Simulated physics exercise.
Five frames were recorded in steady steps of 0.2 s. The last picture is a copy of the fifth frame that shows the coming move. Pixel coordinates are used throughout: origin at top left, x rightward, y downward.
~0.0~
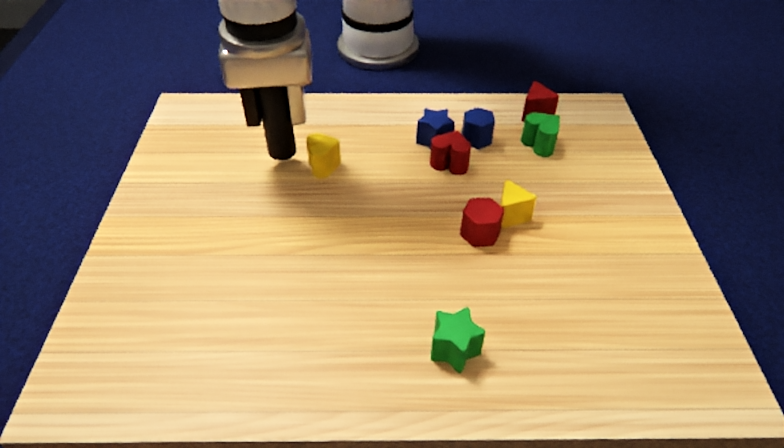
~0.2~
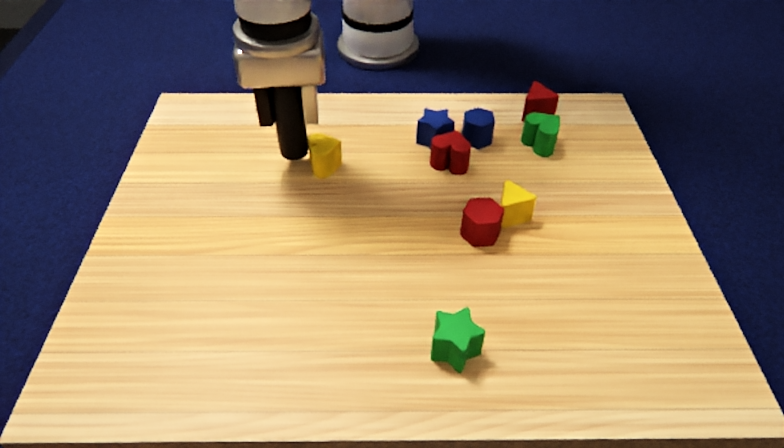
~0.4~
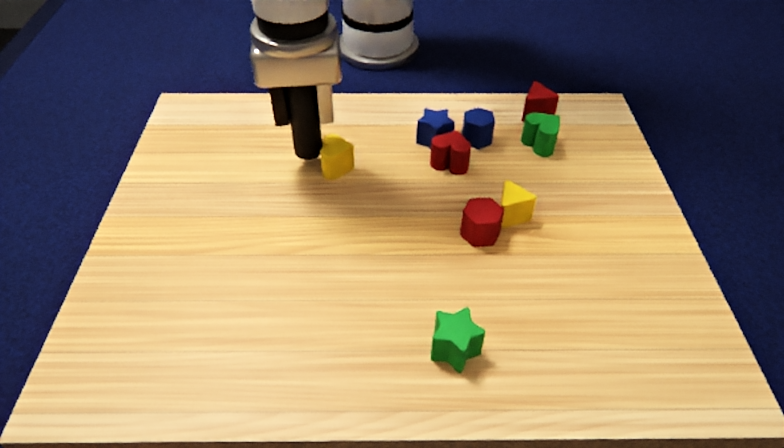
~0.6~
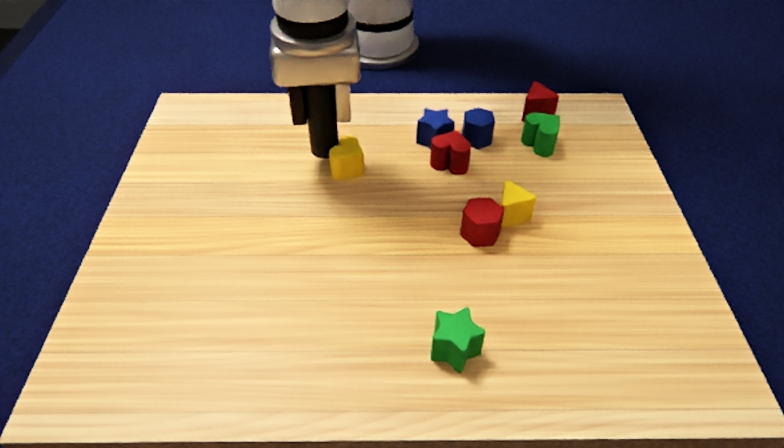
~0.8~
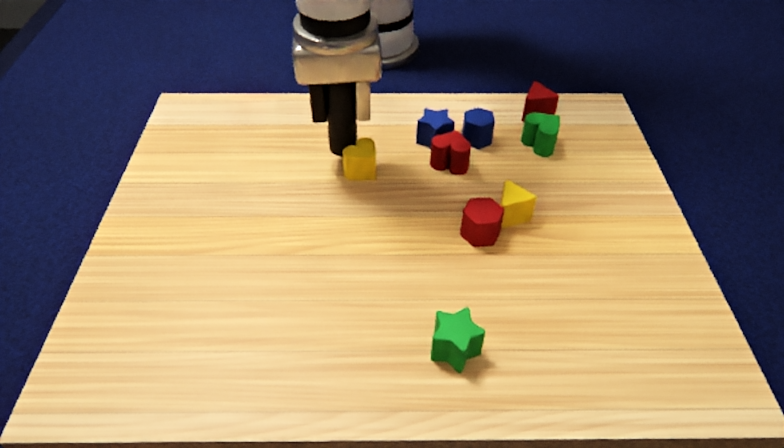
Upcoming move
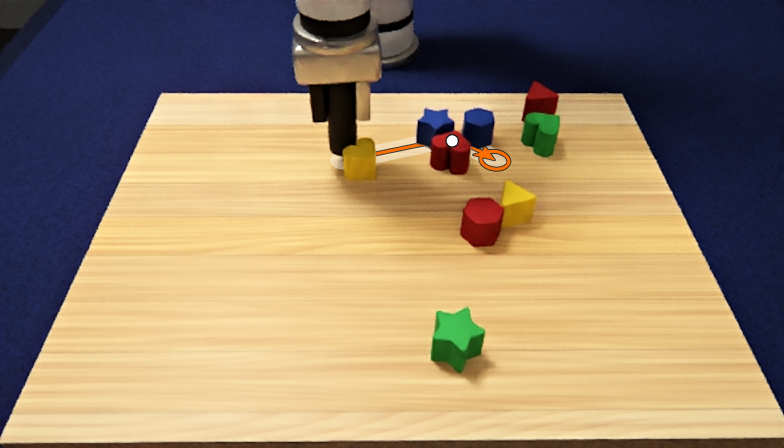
At first, a robot arm holds a dark rod just left of a yellow heart-shaped block on a wooden board, with other colored blocks scattered nearby. The rod moves right to the block, then pushes it a short way rightward, turning it, while the other blocks stay still.
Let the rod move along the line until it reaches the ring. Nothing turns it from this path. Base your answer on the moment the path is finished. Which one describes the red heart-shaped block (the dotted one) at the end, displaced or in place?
It is not moved.
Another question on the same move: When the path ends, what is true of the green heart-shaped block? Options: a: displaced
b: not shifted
Answer: A.
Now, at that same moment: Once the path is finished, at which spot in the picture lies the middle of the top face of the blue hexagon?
For the centre of its top, I'd go with (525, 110).
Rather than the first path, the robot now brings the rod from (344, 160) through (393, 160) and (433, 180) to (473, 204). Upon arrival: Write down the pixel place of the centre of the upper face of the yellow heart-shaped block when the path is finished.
I'd guess (382, 152).
The line goes from (344, 160) via (397, 150) and (448, 142), ending at (495, 160); the dot is on the red heart-shaped block.
What follows on the original path. One third of the way, rod at (398, 137); yellow heart-shaped block at (372, 149), turned 35° clockwise.
Two thirds of the way, rod at (450, 130); yellow heart-shaped block at (372, 149), turned 35° clockwise; blue star block at (472, 111), turned 20° clockwise; blue hexagon at (503, 115).
At the end, rod at (497, 148); yellow heart-shaped block at (372, 149), turned 35° clockwise; blue star block at (496, 115), turned 15° anticlockwise; red heart-shaped block unmoved; blue hexagon at (525, 110), turned 25° anticlockwise; green heart-shaped block at (556, 121), turned 35° clockwise.
